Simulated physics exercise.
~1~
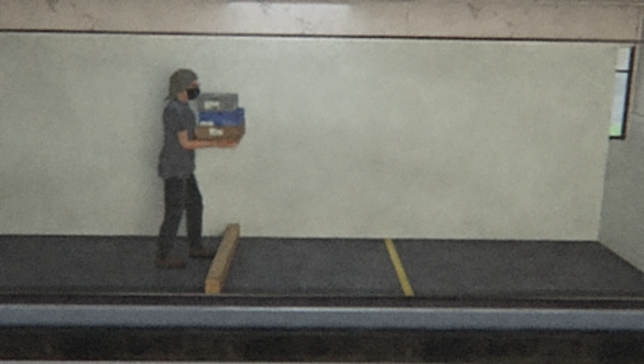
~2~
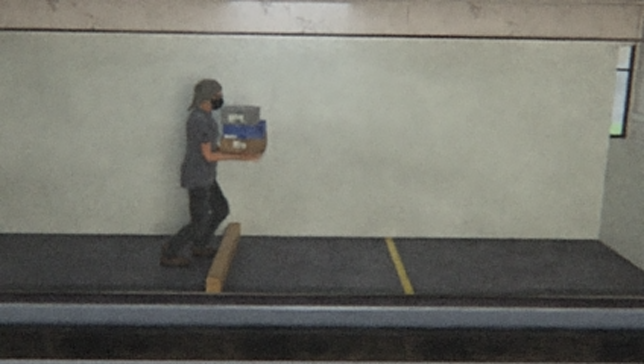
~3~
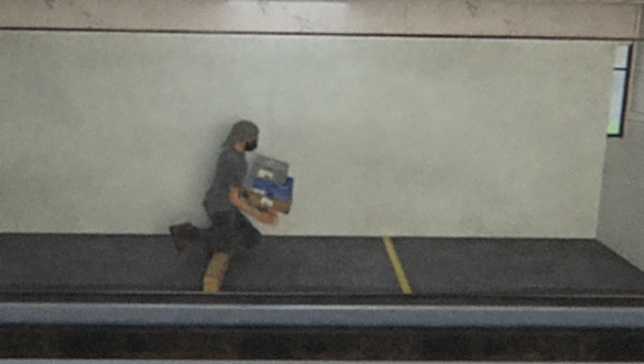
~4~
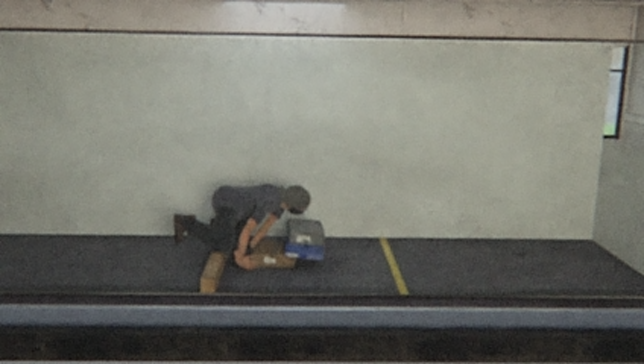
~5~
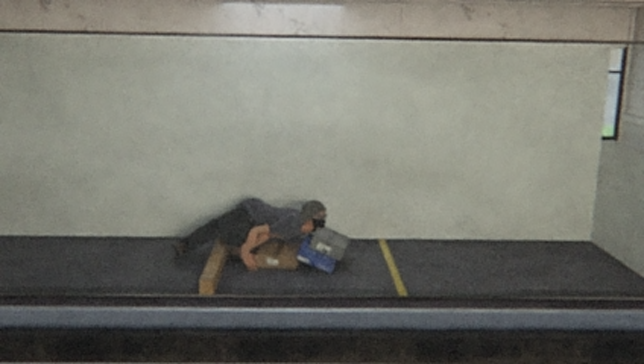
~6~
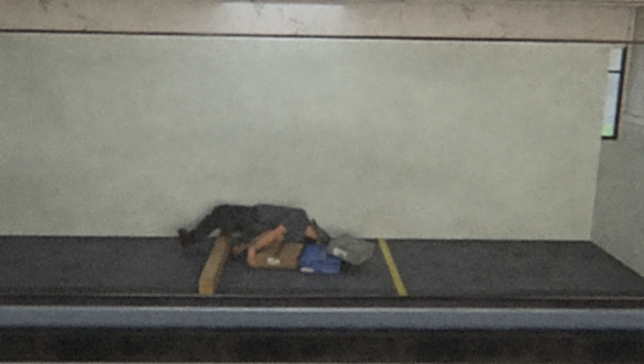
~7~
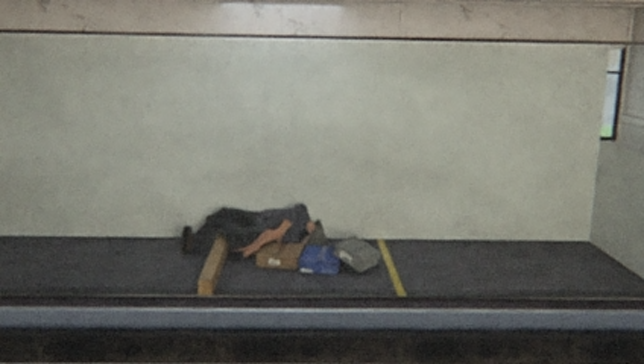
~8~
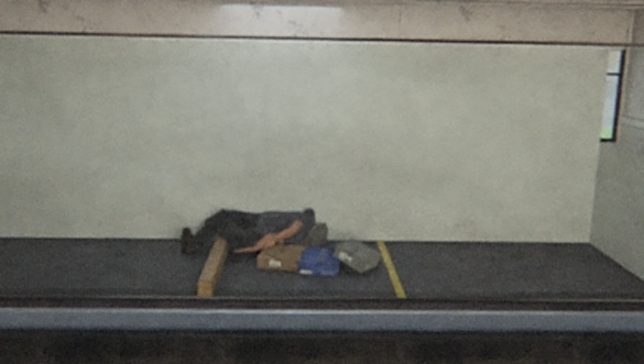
Masked person carrying three boxes pitching forward over a low rail, sprawling face down as the boxes spill short of a yellow line.
